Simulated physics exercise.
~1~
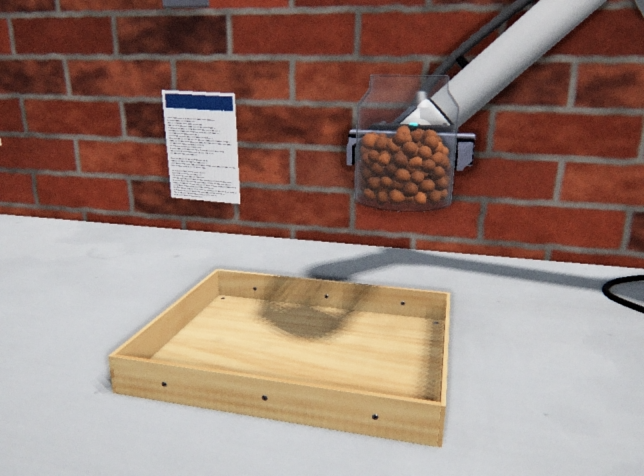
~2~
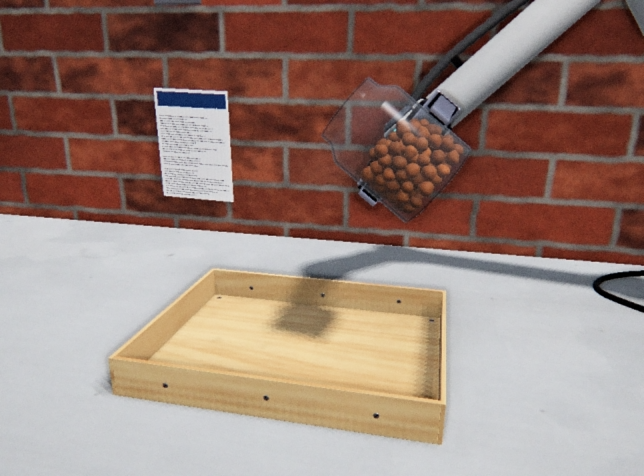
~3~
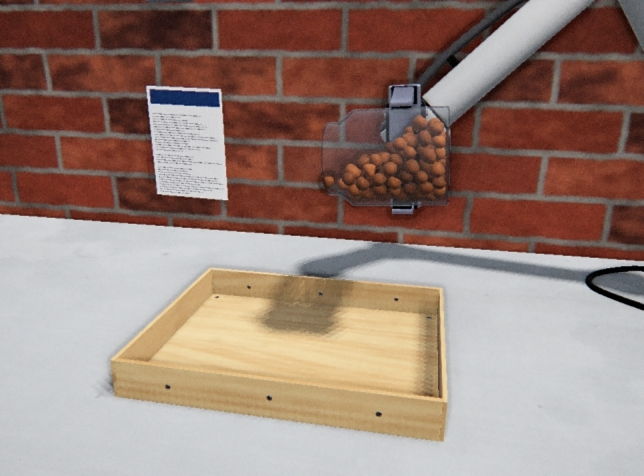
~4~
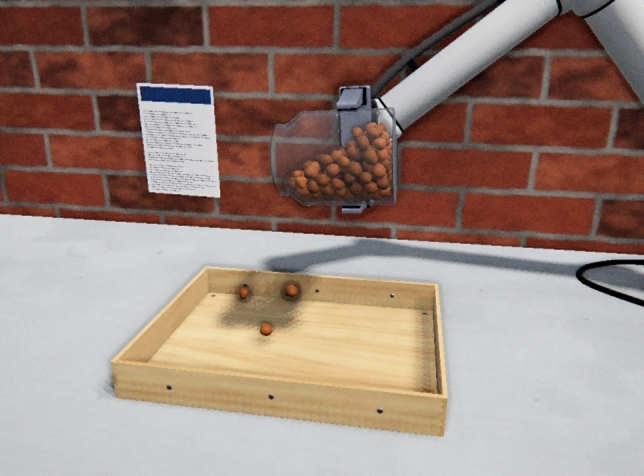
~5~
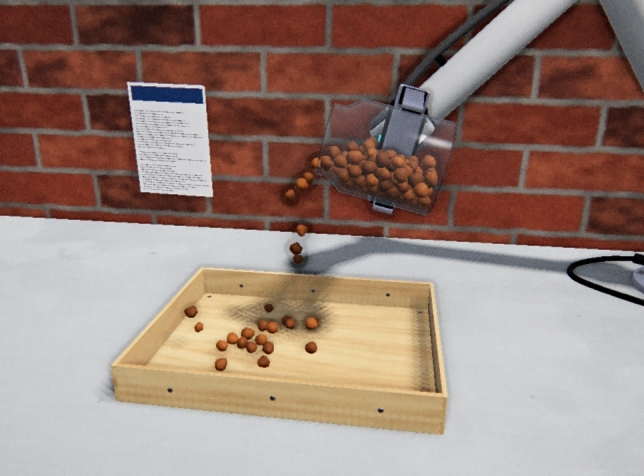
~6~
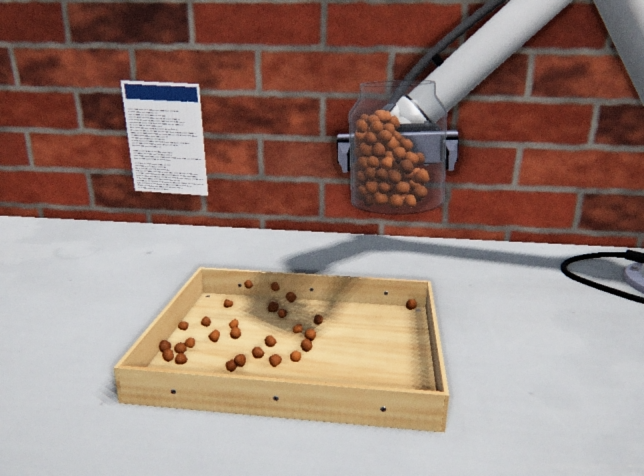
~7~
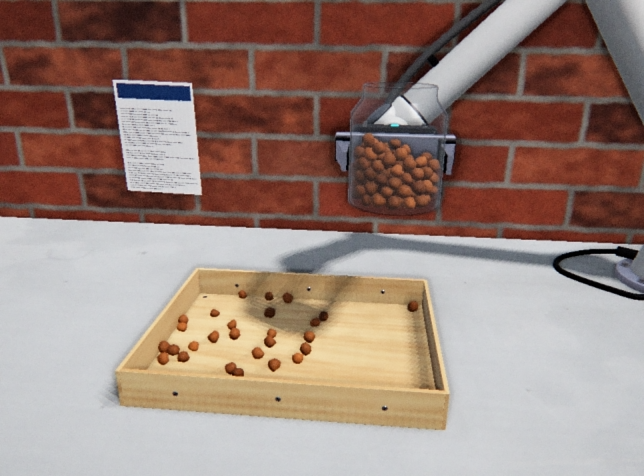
A robot arm tipping a clear jar of hazelnuts over a wooden tray, spilling some, then righting it still mostly full.
